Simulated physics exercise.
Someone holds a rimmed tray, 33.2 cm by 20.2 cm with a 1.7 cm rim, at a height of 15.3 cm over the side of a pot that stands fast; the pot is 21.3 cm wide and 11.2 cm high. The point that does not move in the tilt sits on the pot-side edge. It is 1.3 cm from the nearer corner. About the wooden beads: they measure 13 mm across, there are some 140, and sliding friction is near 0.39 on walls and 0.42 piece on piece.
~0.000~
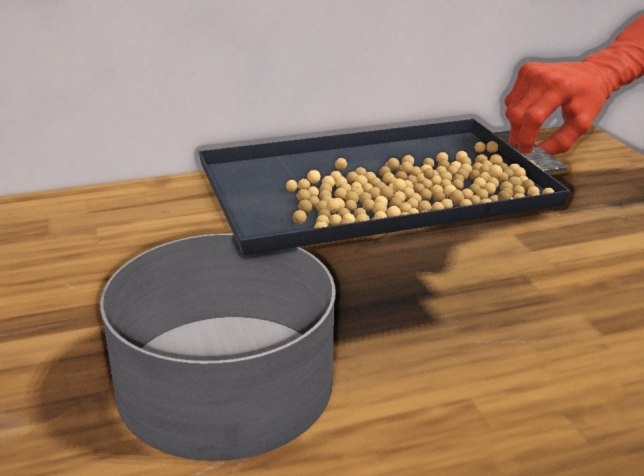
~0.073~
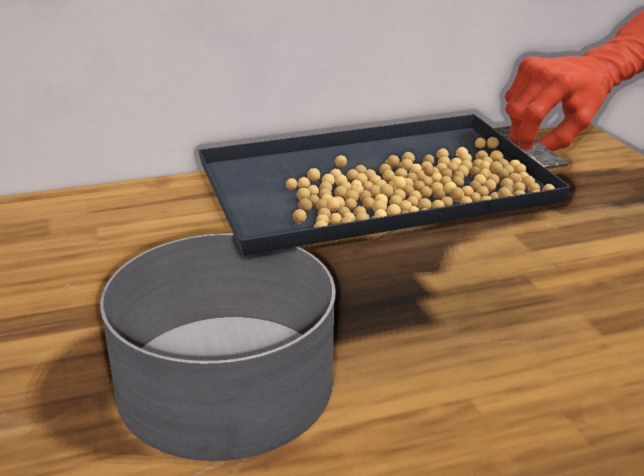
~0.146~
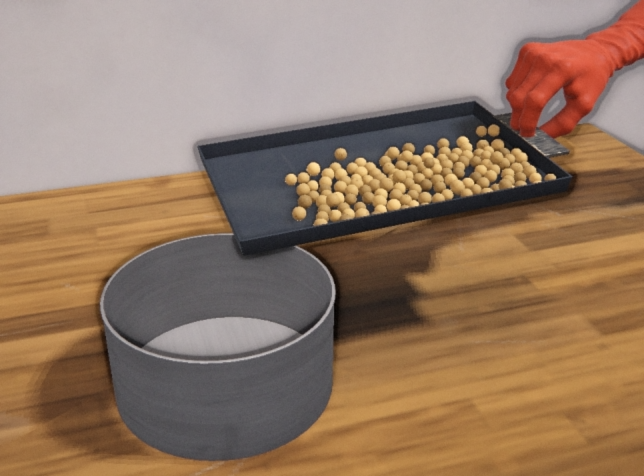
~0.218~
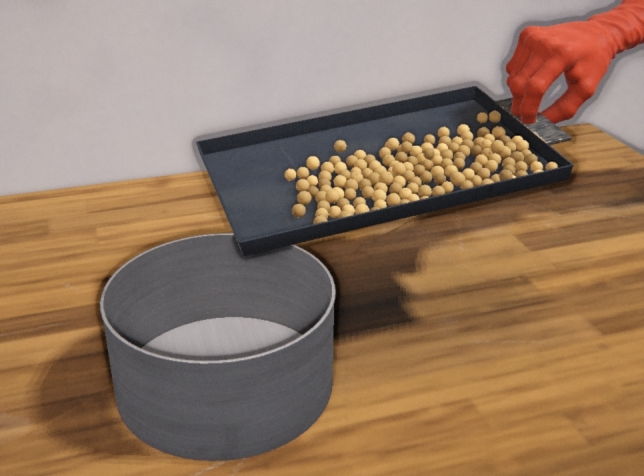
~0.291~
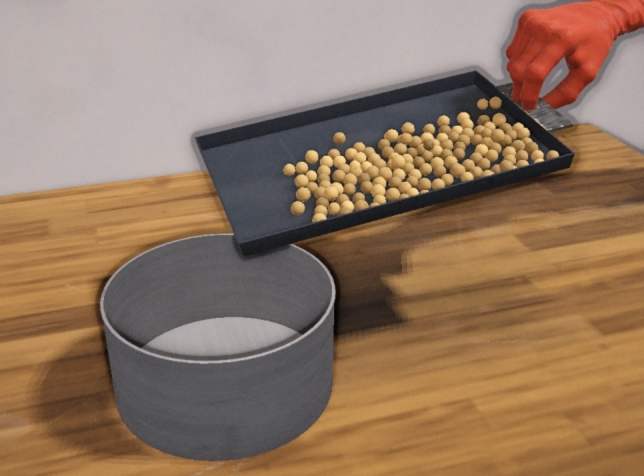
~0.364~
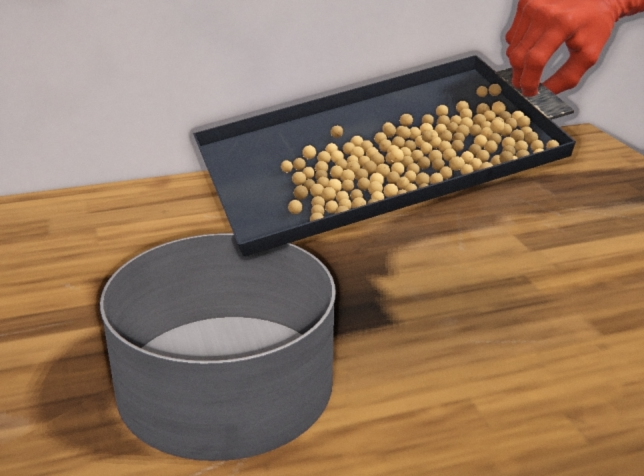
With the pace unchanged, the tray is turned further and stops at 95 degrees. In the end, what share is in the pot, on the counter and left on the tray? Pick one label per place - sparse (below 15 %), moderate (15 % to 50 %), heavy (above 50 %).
Pot: Heavy; counter: Sparse; tray: Sparse.
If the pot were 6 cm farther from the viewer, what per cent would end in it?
About 60 %.
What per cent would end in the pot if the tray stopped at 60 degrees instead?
0 per cent.
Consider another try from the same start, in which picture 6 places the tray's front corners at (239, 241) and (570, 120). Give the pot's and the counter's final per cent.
You'd end with pot at 95 and counter at 5.
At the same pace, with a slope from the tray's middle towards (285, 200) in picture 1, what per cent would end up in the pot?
Roughly 75 per cent.
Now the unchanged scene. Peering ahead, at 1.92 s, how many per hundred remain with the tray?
I'd say close to 100 per cent.
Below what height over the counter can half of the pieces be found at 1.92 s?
Height: Around 26 cm.
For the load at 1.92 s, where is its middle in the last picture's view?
Approximately (288, 144) in the last picture.
After 1.30 s, tilt 51 degrees; the tray holds 100 %, the pot 0 %.
After 1.92 s, tilt 76 degrees; the tray holds 100 %, the pot 0 %.
Then, at 2.59 s, tilt 95 degrees; the tray holds 5 %, the pot 85 %.
By 3.7 s all is still; pot 95 %, counter 5 %, tray 0 %.
